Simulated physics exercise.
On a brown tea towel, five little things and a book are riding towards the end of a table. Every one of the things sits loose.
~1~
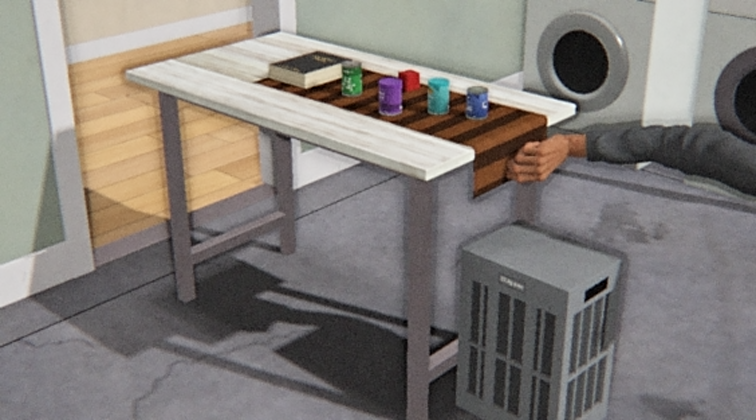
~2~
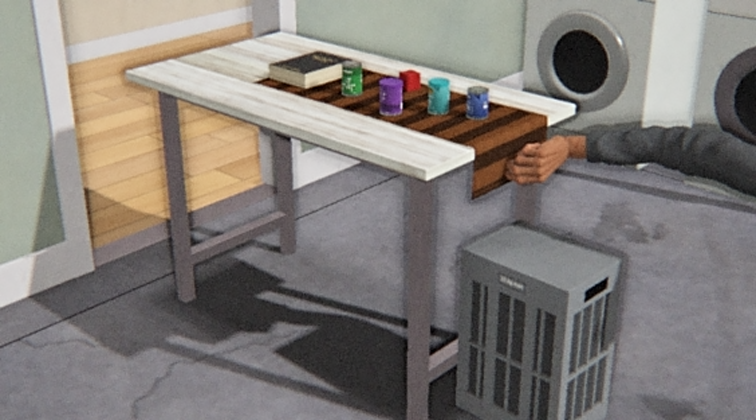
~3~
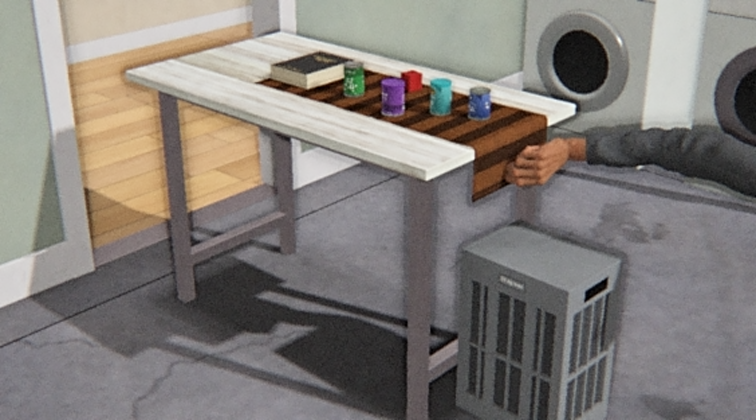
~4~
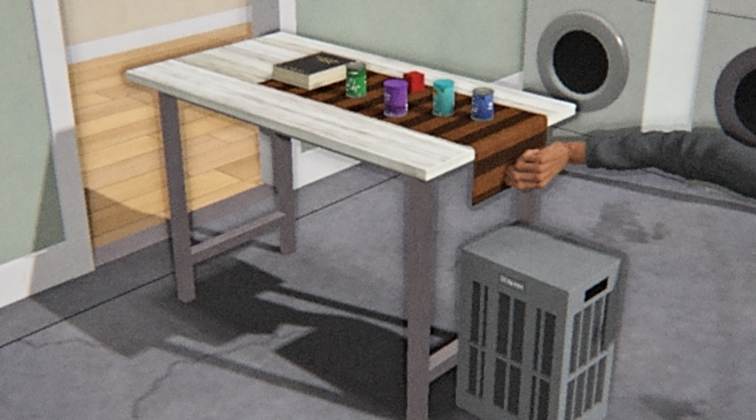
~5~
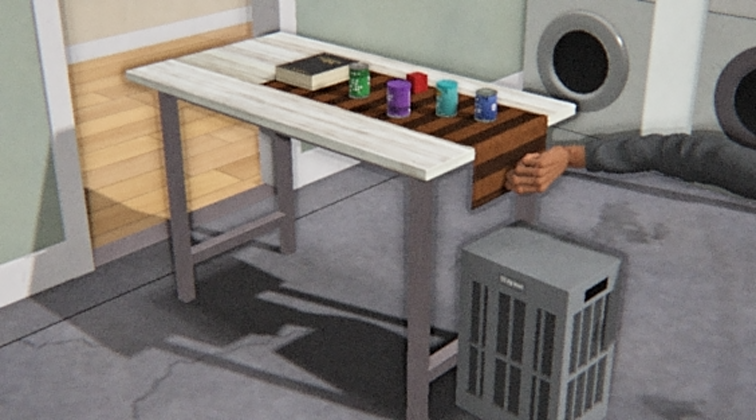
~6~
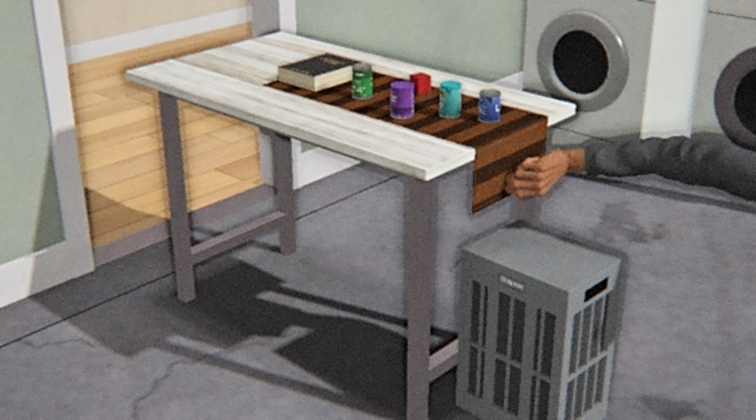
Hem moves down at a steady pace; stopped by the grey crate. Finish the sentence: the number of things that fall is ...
The number of things that fall is one.
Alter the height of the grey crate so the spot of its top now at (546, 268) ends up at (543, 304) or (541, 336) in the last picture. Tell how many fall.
Going over the edge would be 2 and 3.
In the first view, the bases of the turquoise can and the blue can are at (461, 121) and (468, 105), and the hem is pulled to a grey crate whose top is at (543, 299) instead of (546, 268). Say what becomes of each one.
Turquoise can is gone, blue can is gone.
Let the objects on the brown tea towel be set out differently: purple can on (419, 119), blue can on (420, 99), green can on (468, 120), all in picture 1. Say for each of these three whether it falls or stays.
Purple can - stays aboard, blue can - stays aboard, green can - leaves the top.
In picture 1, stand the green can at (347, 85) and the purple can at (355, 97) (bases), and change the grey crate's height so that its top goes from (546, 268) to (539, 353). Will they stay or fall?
Note: Green can kept on top; purple can kept on top.
A little later, hem near (509, 218); all still up.
Next, hem on the crate; blue can gone.
When it is over, hem on the crate; blue can gone. Over the edge go one.
